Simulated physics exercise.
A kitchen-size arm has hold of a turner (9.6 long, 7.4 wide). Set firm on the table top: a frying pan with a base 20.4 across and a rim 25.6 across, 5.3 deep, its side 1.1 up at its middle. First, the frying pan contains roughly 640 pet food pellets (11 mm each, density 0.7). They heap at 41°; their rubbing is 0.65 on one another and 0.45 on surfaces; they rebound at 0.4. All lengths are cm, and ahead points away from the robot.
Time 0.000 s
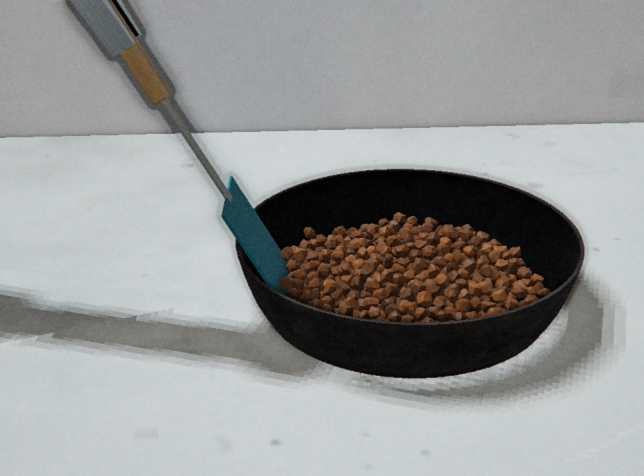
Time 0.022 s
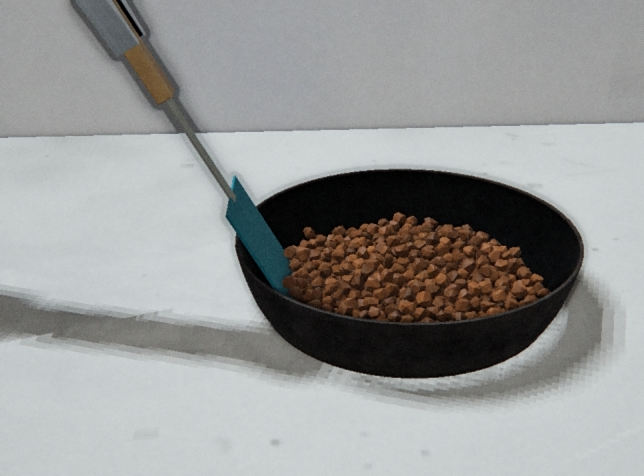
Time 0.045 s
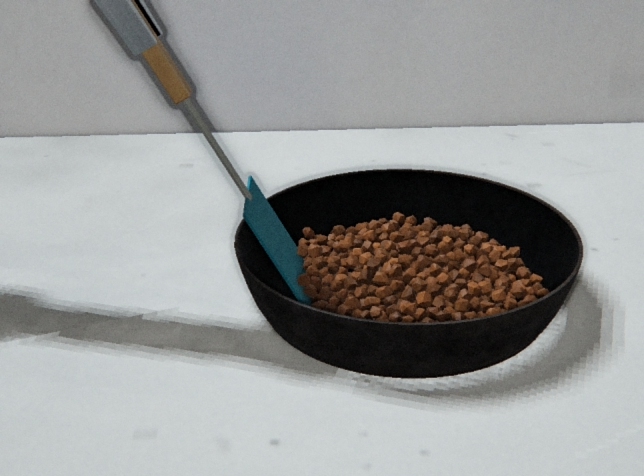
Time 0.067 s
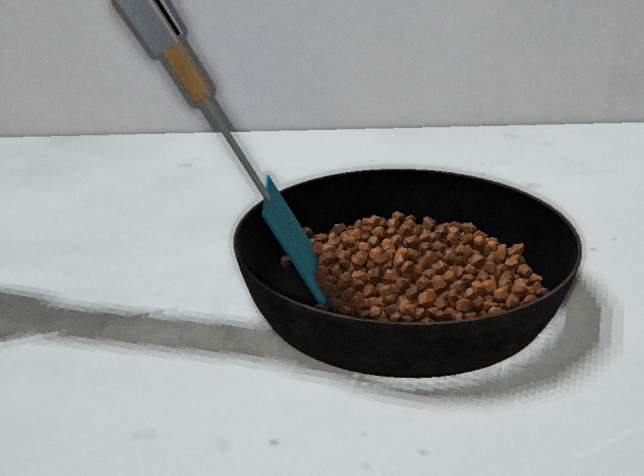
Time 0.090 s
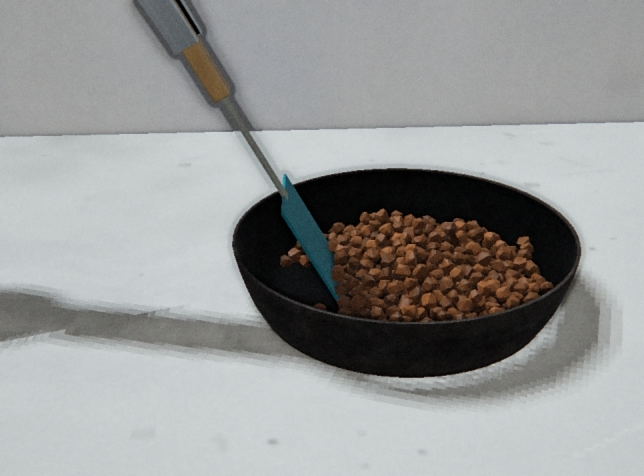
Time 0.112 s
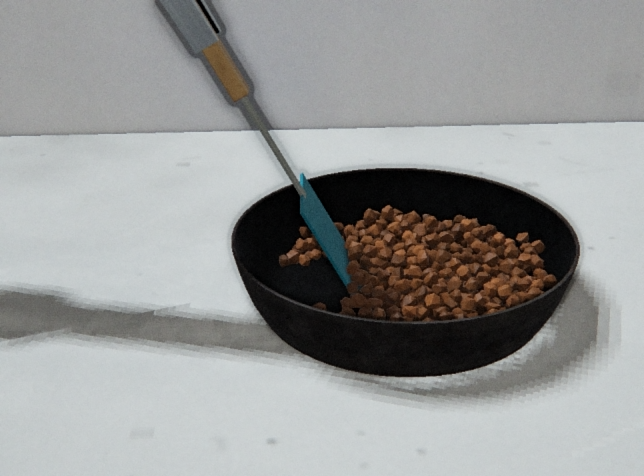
A teal turner slides rightward through brown pellets in a black frying pan, pushing some aside.
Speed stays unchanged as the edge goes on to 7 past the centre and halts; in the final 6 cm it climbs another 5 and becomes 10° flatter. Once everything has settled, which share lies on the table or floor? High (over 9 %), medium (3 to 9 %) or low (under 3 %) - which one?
Medium, from 3 to 9 %.
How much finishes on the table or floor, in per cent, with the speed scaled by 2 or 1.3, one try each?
Around 15 per cent, then around 10 per cent, would end on the table or floor.
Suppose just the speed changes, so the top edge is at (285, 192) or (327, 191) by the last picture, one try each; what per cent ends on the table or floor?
Roughly 0 and 10 percent.
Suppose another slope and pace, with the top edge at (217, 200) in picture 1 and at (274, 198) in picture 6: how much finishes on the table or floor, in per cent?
About 0 per cent.
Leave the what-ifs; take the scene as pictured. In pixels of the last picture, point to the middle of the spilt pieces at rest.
(637, 278), roughly.
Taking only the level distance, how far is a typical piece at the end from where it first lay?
3 cm.
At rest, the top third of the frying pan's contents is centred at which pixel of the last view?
Roughly (514, 255).
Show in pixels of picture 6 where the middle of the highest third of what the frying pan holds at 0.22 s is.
I'd say close to (474, 245).
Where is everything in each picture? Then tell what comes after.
In the first frame, turner top edge at (227, 195), sloping 62°; upper third of the load around (407, 270), from x 285 to 545, top at y 220; 637 in the frying pan.
In the second frame, turner top edge at (231, 195), sloping 62°; upper third of the load around (405, 269), from x 290 to 545, top at y 220.
In the third frame, turner top edge at (247, 194), sloping 62°; upper third of the load around (402, 265), from x 285 to 545, top at y 220.
In the fourth frame, turner top edge at (265, 194), sloping 62°; upper third of the load around (406, 259), from x 285 to 545, top at y 220.
In the fifth frame, turner top edge at (283, 193), sloping 62°; upper third of the load around (413, 258), from x 285 to 545, top at y 215.
In the sixth frame, turner top edge at (302, 192), sloping 62°; upper third of the load around (423, 257), from x 285 to 550, top at y 215; 637 in the frying pan.
By 0.17 s, sloping 62°, highest piece 5 above the table; 637 in the frying pan.
By 0.22 s, sloping 57°, highest piece 7 above the table; 637 in the frying pan.
By 0.45 s, sloping 52°, highest piece 7 above the table; 608 in the frying pan, 22 on the table or floor, 7 on the blade or in flight.
By 1.50 s, sloping 52°, highest piece 6 above the table; 605 in the frying pan, 32 on the table or floor.
Final count, 605 in the frying pan, 32 on the table or floor. That is 5 % on the table or floor.
